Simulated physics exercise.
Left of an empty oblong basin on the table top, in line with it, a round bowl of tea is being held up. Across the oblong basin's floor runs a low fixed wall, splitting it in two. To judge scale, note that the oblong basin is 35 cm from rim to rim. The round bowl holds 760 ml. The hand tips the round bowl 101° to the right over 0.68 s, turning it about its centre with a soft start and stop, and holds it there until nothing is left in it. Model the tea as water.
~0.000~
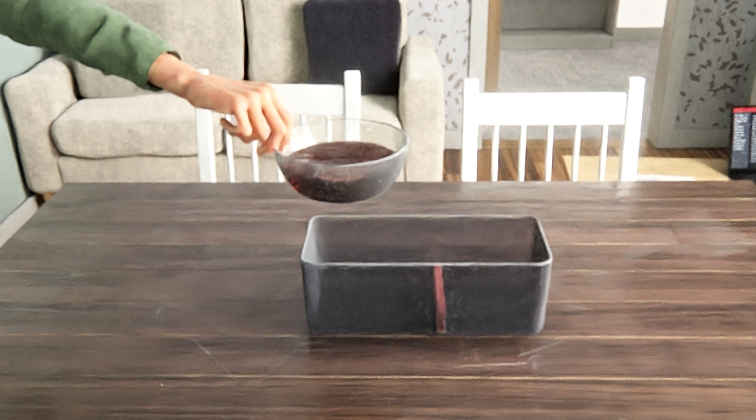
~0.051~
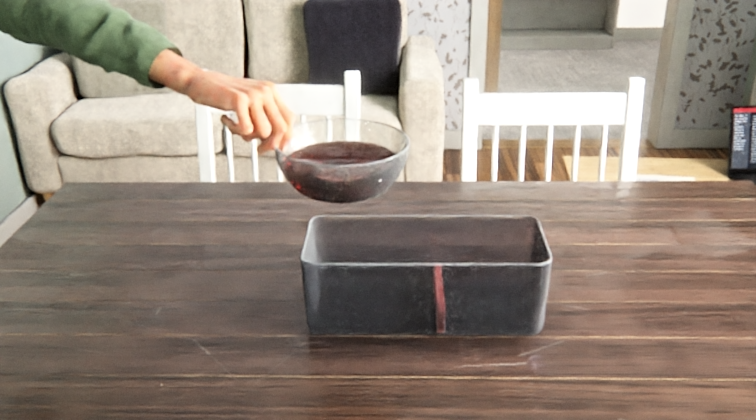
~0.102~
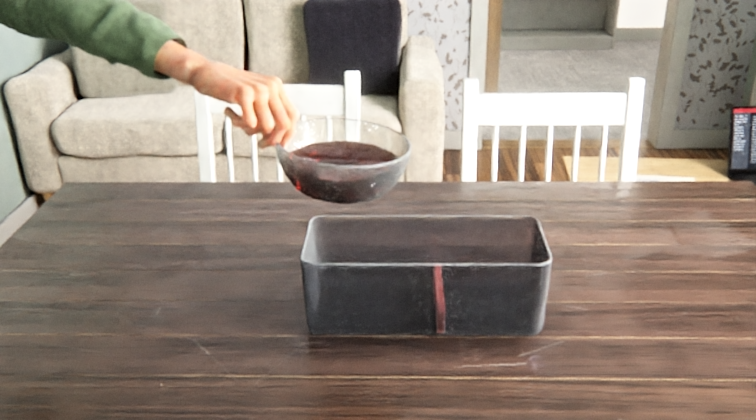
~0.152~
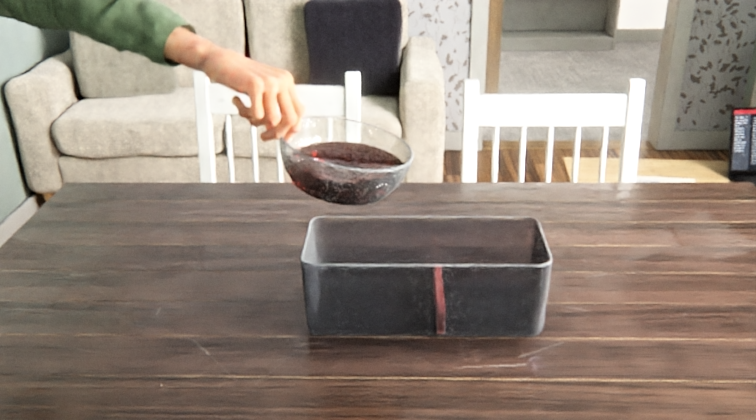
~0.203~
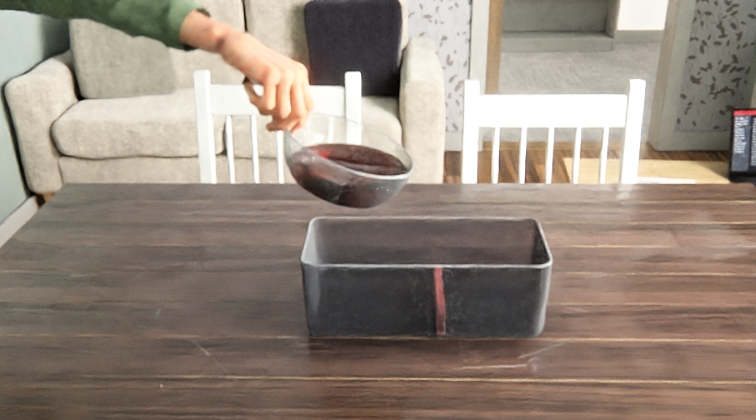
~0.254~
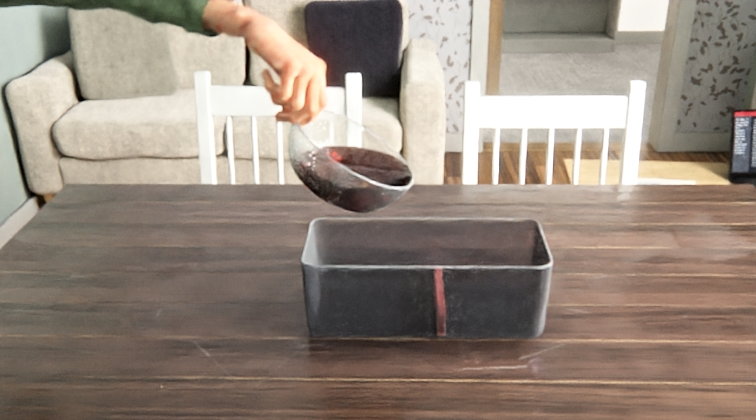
The clip shows a hand holding a clear round bowl of dark liquid above a table, just left of an empty dark oblong basin with a red stripe, then gradually tilting the bowl to the right.
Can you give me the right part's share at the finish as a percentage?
Sure, about 39 percent.
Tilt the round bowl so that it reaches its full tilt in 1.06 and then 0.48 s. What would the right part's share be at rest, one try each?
In order, 45 and 35 per cent.
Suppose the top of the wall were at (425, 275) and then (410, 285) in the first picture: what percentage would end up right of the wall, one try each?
Try 1: 55 %; try 2: 70 %.
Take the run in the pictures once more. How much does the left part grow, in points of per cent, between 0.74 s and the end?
Roughly 2 in a hundred.
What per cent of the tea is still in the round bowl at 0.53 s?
I'd put it near 14 percent.
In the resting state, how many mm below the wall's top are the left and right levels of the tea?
Close to 20 mm left and close to 22 mm right.
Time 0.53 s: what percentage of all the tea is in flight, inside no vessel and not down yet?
Roughly 26 %.
After 0.53 s the tilt is 90° and 15 per cent is still to pour, 29 is left of the wall and 29 right of it.
After 0.74 s the tilt is 101° and 1 per cent is still to pour, 56 is left of the wall and 38 right of it.
After 0.95 s the tilt is 101° and 0 per cent is still to pour, 58 is left of the wall and 39 right of it.
After 1.18 s the tilt is 101° and 0 per cent is still to pour, 58 is left of the wall and 39 right of it.
In the end 58 per cent lies left of the wall, 39 right of it and 3 outside.
